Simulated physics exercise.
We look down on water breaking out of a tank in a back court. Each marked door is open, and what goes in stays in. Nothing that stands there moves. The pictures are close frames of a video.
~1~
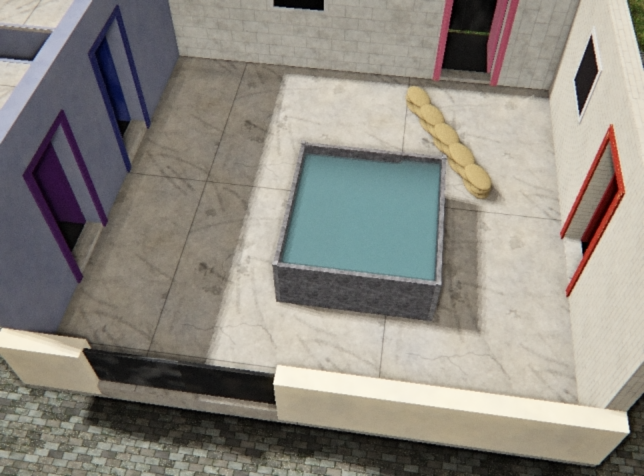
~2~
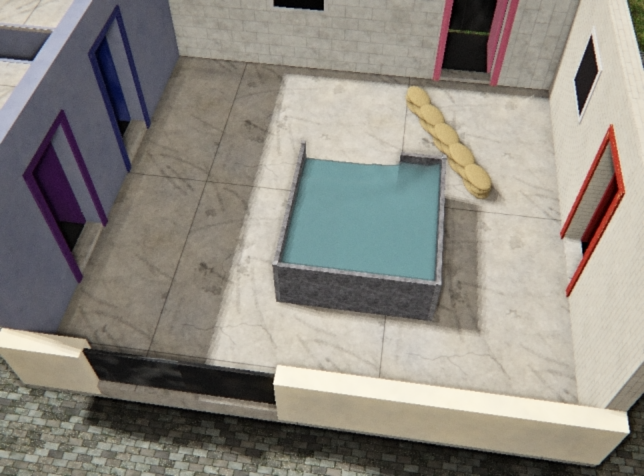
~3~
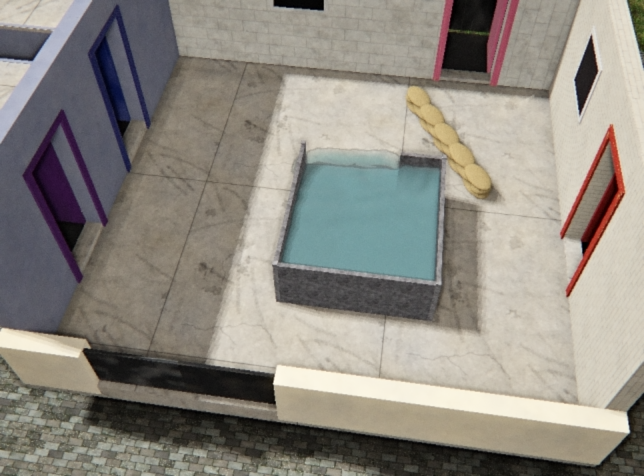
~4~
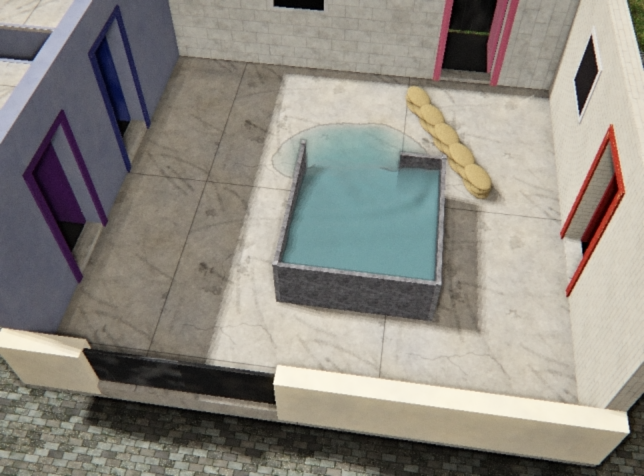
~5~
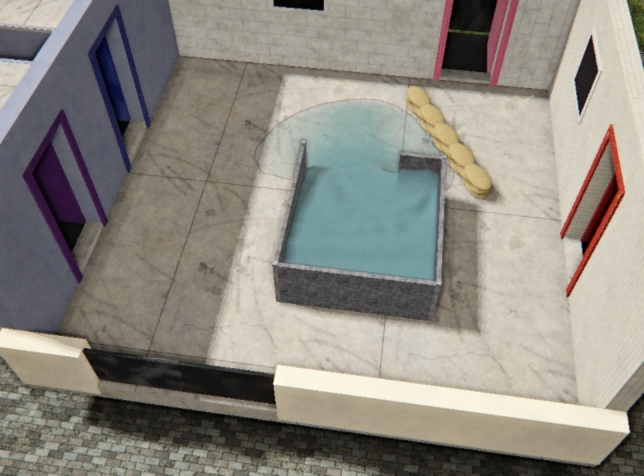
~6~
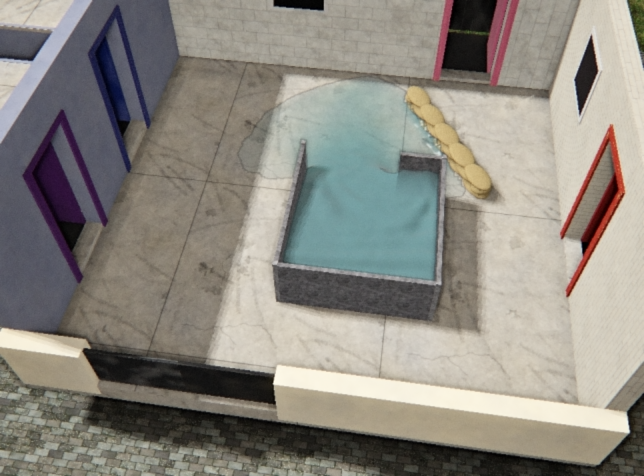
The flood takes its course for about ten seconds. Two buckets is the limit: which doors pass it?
One by one: The purple door admits no more than that; the blue door admits no more than that; the pink door admits no more than that; the red door admits no more than that.
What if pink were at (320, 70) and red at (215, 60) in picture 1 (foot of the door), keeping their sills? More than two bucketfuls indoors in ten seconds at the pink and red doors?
The pink door is over, the red door takes more.
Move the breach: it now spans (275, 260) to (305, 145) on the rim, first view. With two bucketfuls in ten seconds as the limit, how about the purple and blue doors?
My reading: Purple door is over, blue door floods.
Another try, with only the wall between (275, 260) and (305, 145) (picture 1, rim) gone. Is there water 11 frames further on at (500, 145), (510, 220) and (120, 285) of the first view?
One after the other: Clear, no water, awash.
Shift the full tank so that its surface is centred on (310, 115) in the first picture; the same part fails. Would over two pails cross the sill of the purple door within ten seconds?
My reading: Purple keeps below it.
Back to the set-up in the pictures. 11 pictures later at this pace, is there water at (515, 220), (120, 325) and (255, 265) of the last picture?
As listed: No water, dry, no water.
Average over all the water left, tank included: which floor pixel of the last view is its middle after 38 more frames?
I would point to (308, 183).
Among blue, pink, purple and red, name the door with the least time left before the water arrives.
The pink door.
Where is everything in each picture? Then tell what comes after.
The tank at (365, 211) is whole and still, in the first frame.
The front is at a hidden place, out from the gap on the tank's far side, in the second frame.
The front is at a hidden place, out from the gap on the tank's far side, in the third frame.
The front is at (386, 129), out from the gap on the tank's far side, in the fourth frame.
Water pours out on the tank's far side and has run to (382, 105), in the fifth frame.
Water pours out on the tank's far side and has run to (382, 82), in the sixth frame.
A moment on, water covers 25 % of the floor; the purple door not reached, the blue door not reached, the pink door wet at the sill, nothing in, the red door not reached.
Next, water covers 35 % of the floor; the purple door not reached, the blue door not reached, the pink door wet at the sill, nothing in, the red door not reached.
Then, water covers 50 % of the floor; the purple door not reached, the blue door wet at the sill, nothing in, the pink door under two buckets in, the red door not reached.
Later, water covers 90 % of the floor; the purple door wet at the sill, nothing in, the blue door wet at the sill, nothing in, the pink door under two buckets in, the red door wet at the sill, nothing in.
In the end, water covers 95 % of the floor; the purple door wet at the sill, nothing in, the blue door wet at the sill, nothing in, the pink door under two buckets in, the red door wet at the sill, nothing in.
